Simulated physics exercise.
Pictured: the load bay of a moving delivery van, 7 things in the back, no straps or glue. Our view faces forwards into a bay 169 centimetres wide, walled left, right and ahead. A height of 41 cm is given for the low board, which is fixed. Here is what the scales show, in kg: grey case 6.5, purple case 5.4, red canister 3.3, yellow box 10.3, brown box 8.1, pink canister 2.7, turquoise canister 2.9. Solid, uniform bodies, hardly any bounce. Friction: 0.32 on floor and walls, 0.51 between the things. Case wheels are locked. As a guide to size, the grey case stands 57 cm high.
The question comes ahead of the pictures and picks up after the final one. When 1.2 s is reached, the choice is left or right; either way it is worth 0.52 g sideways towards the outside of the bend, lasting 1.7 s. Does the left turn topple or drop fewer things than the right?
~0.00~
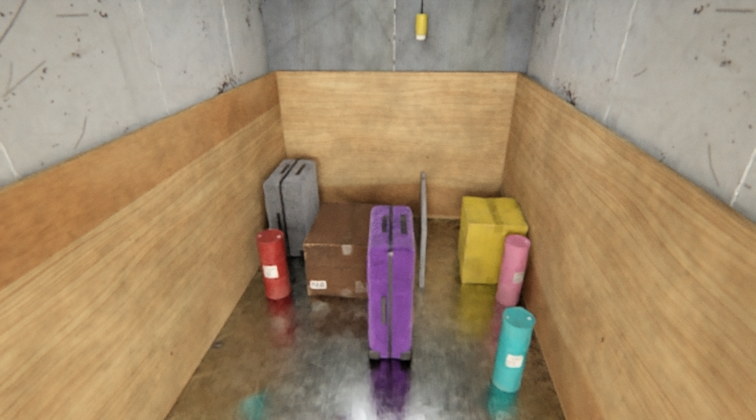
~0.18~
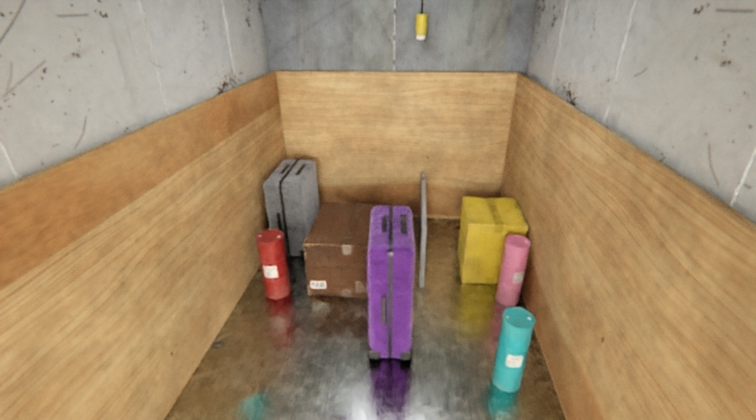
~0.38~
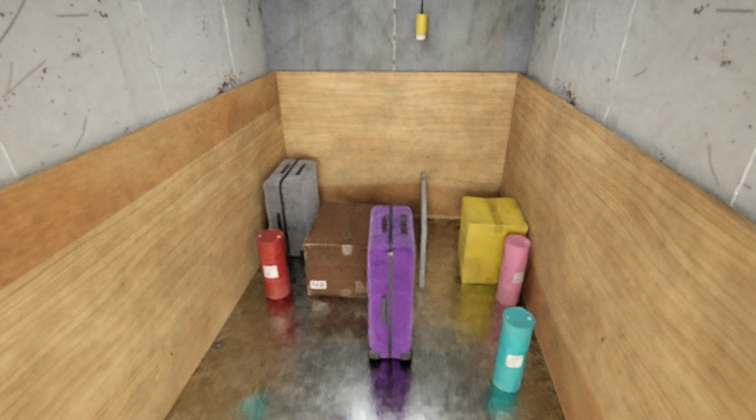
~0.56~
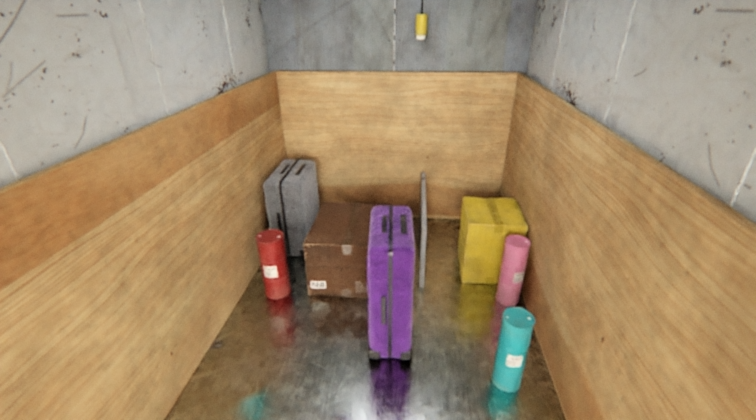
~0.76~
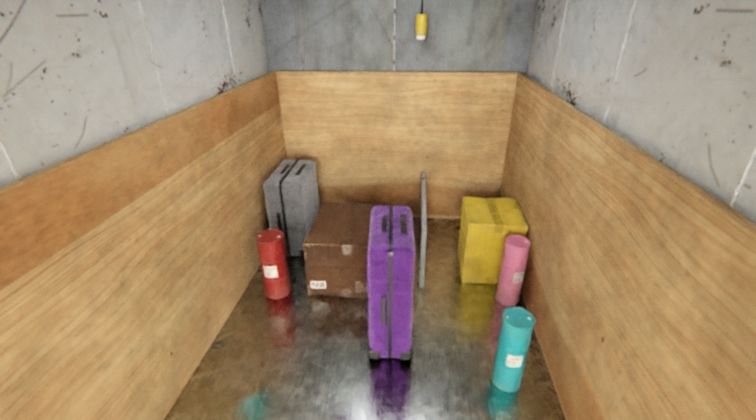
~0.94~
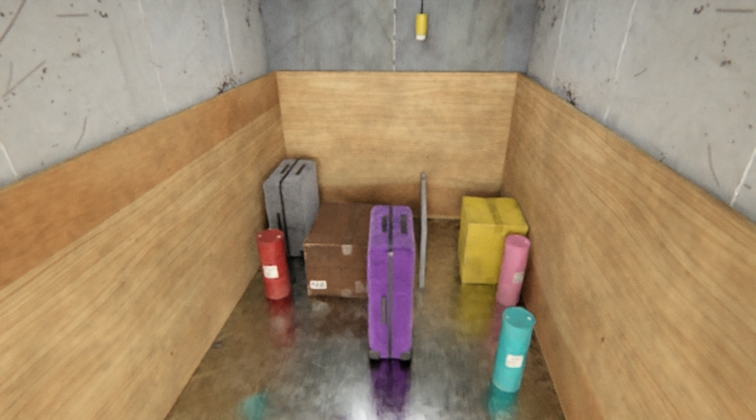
Yes.
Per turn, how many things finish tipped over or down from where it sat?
Steering left costs 0, steering right costs 2.
Turning left. At 1.64 s, load feels 0.52 g right; grey case slid 6 cm near (303, 207); purple case slid 6 cm near (402, 281); turquoise canister slid 6 cm.
After 1.84 s, load feels 0.52 g right; grey case slid 20 cm near (322, 207); purple case slid 19 cm near (430, 283); red canister slid 19 cm.
After 2.04 s, load feels 0.52 g right; purple case slid 41 cm near (474, 285); grey case slid 30 cm near (337, 206); red canister slid 30 cm.
At rest (3.5 s), not toppled but over 15 cm from the start, grey case, purple case, red canister and brown box; the other 3 in place, give or take 15 cm. In the last view, grey case near (340, 205), purple case near (526, 286).
Turning right instead, pink canister and turquoise canister tipped over or down from where it sat, 2 of 7 in all.
